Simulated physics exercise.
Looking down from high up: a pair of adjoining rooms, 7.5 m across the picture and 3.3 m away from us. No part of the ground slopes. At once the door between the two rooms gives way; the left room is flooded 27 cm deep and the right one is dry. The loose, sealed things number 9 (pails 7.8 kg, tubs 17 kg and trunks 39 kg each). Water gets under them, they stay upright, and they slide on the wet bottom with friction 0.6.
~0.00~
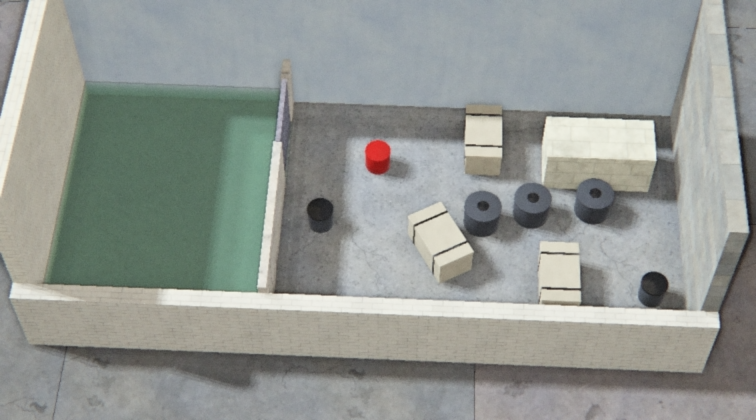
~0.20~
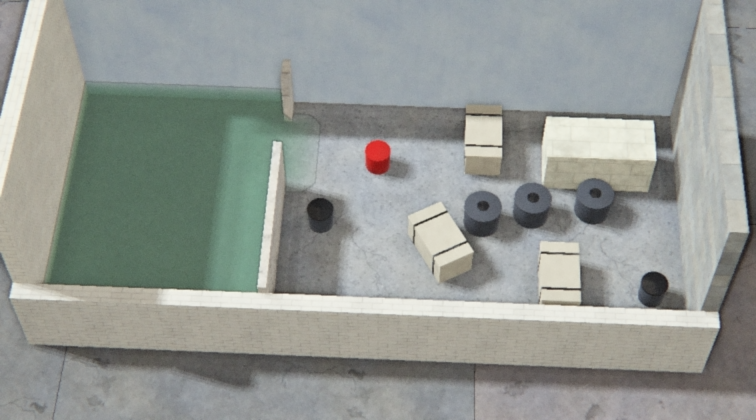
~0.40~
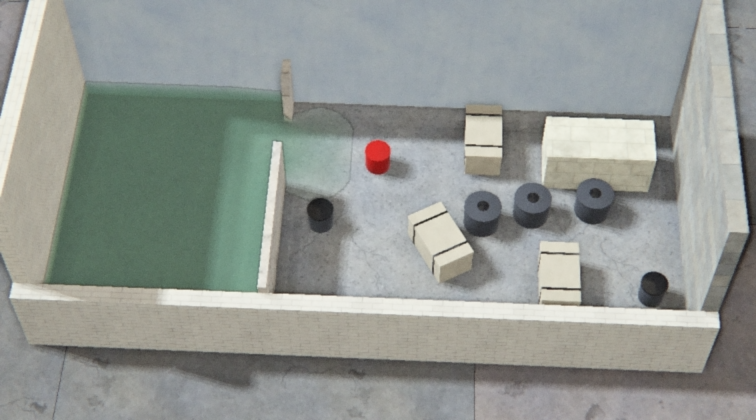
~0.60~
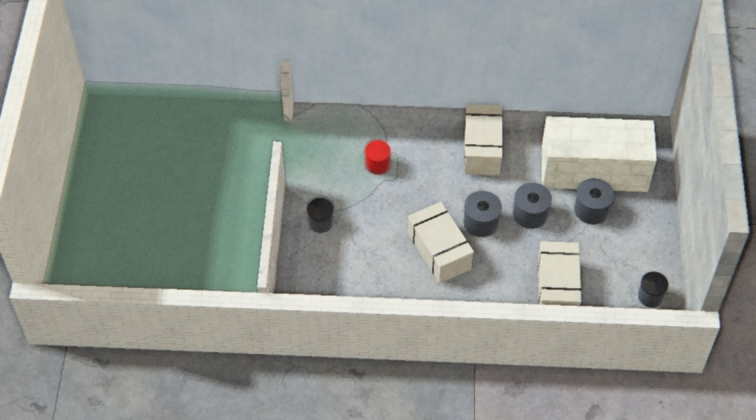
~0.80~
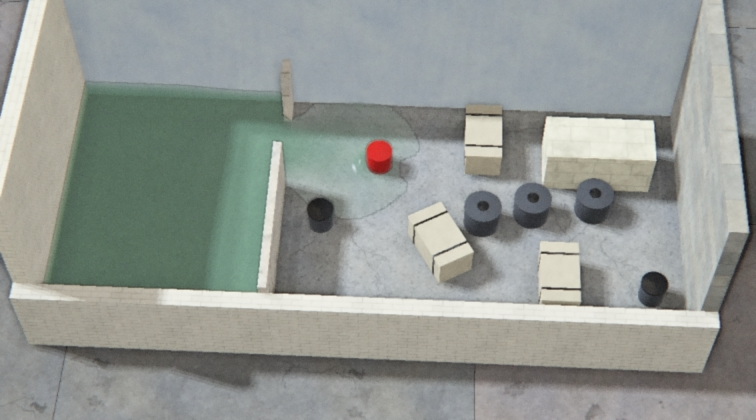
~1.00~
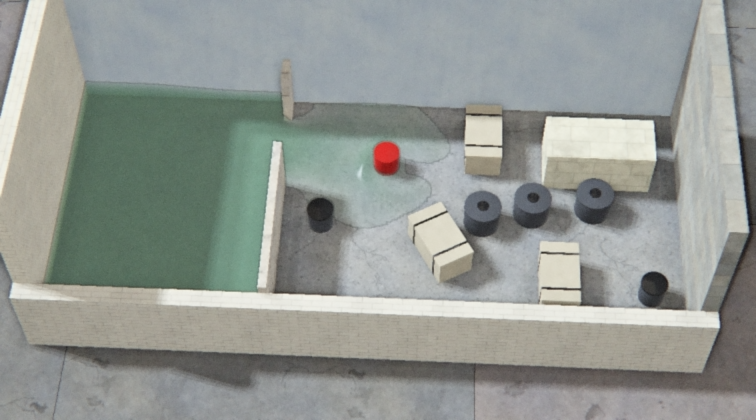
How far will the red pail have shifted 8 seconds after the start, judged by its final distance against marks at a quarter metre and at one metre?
The red pail ends up past the one-metre mark.
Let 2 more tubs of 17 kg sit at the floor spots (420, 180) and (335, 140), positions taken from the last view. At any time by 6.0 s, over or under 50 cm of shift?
One by one: Bigger shift, bigger shift.
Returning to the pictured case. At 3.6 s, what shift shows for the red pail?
100 cm, give or take.
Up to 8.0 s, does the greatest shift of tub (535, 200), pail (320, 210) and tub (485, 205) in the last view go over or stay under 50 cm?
Result by item: Beyond it; within it; beyond it.
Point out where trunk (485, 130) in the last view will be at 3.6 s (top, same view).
It would be close to (522, 138) by then.
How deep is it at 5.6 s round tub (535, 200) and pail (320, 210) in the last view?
I'd estimate 9 cm for the first and 1 cm for the second.
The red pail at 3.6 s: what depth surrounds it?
12 cm or so.
After 1.6 s the red pail is near (410, 156), 0.4 m from its start, aground; 0 afloat.
After 3.6 s the red pail is near (452, 173), 1.0 m from its start, afloat; 1 afloat.
After 5.6 s the red pail is near (485, 228), 1.7 m from its start, afloat; 1 afloat.
After 8.0 s the red pail is near (463, 286), 2.2 m from its start, aground; 0 afloat.
